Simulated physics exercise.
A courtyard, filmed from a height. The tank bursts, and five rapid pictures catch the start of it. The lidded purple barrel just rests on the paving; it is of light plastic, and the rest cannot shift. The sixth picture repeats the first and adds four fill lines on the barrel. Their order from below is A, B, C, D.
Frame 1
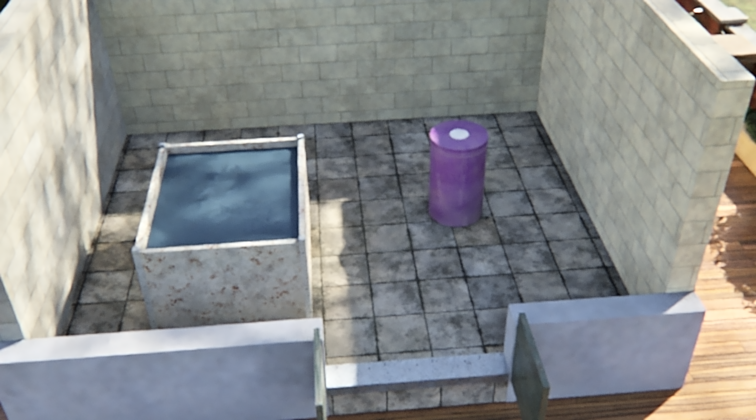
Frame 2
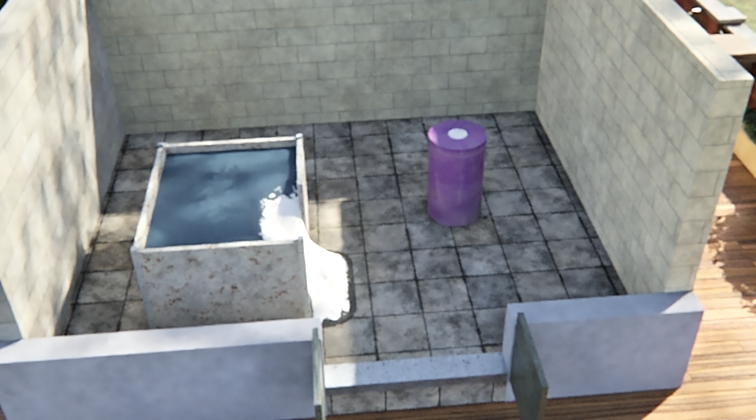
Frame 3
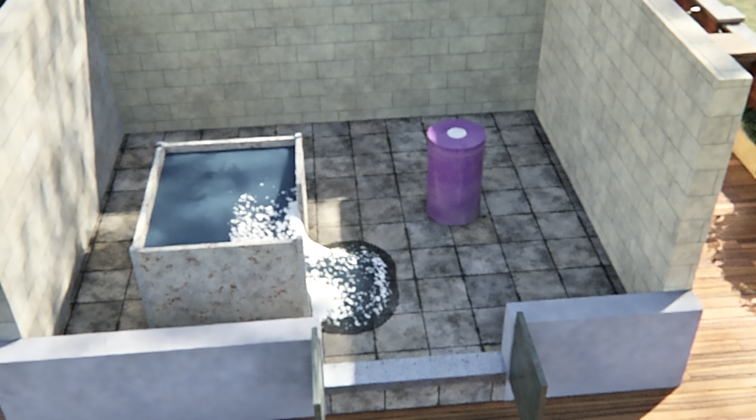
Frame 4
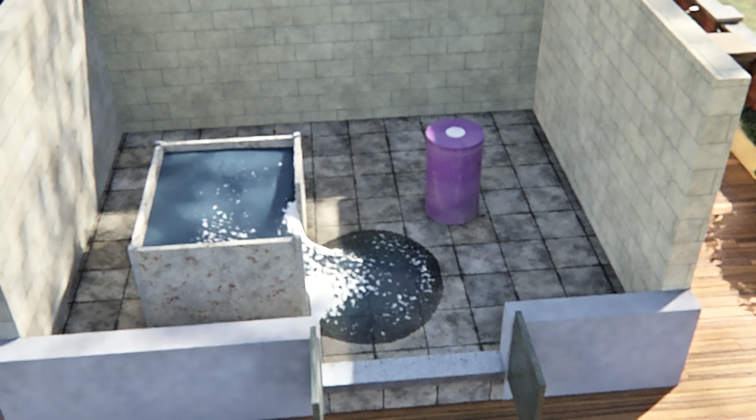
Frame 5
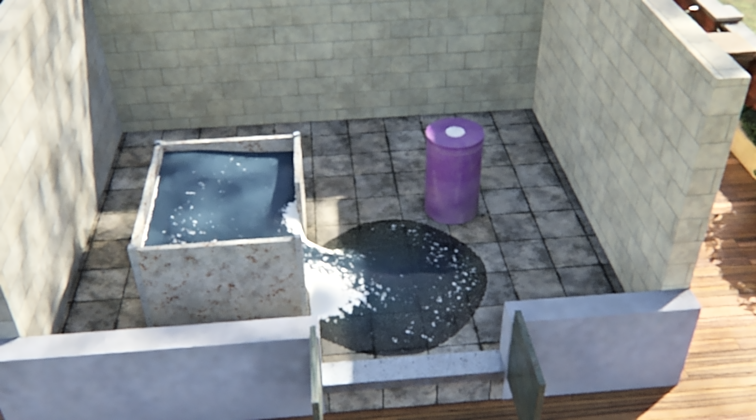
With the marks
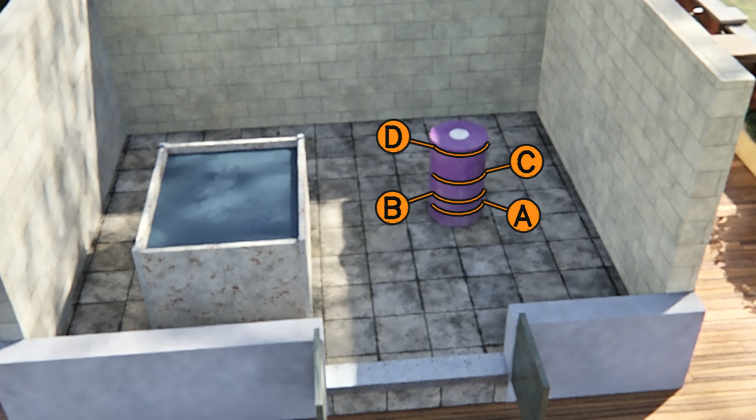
In a walled, tiled yard seen from above, water burst from the right side of a full stone tank and spread across the floor in a widening dark puddle, while a purple barrel stood nearby.
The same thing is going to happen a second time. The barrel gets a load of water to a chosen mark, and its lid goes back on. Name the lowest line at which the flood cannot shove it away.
That is level A.
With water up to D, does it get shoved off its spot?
No.
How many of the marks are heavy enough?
All four.
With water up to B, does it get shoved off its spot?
No.
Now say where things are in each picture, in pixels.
Lid of the purple barrel at (459, 135); tank full, its middle at (228, 196); open gate at (416, 316).
Water covers 2 % of the ground and is seen nearest the barrel at (343, 263).
Water covers 5 % of the ground and is seen nearest the barrel at (367, 247).
Water covers 8 % of the ground and is seen nearest the barrel at (397, 237).
Lid of the purple barrel at (455, 132); water covers 12 % of the ground and is seen nearest the barrel at (435, 234).
On the marked copy, A at (461, 214); B at (461, 202); C at (462, 183); D at (464, 155); from the bottom up A, B, C, D.
With A, it does not move.
With B, it does not move.
With C, it does not move.
With D, it does not move.
